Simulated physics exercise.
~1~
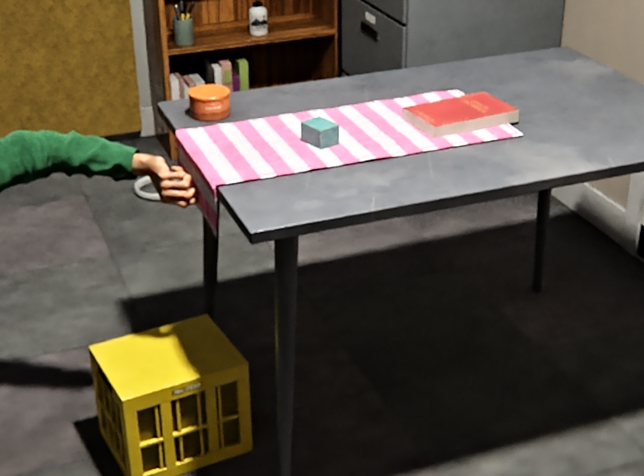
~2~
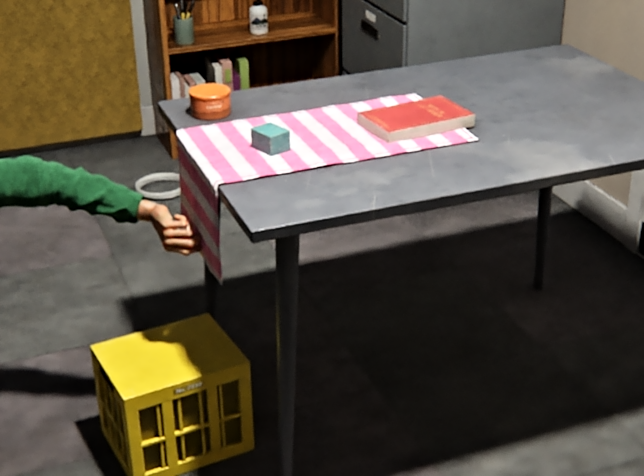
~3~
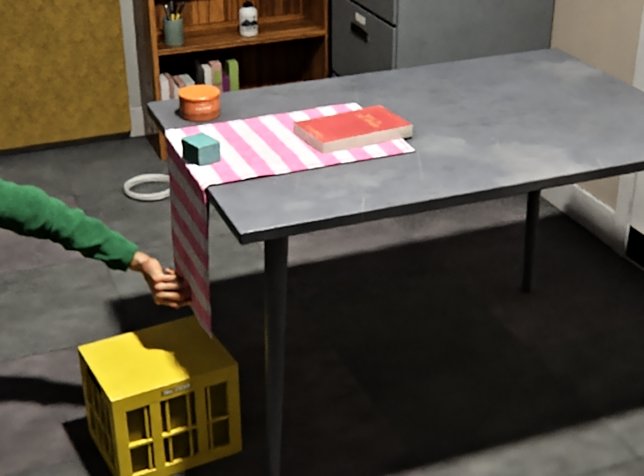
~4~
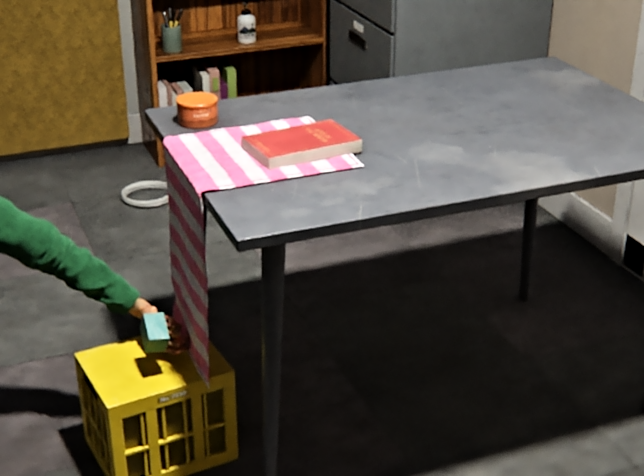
A hand in a green sleeve drew a pink striped scarf down over the end of a gray table, carrying a turquoise block and red book left until the block went off the edge, while the book and orange tub stayed on top.
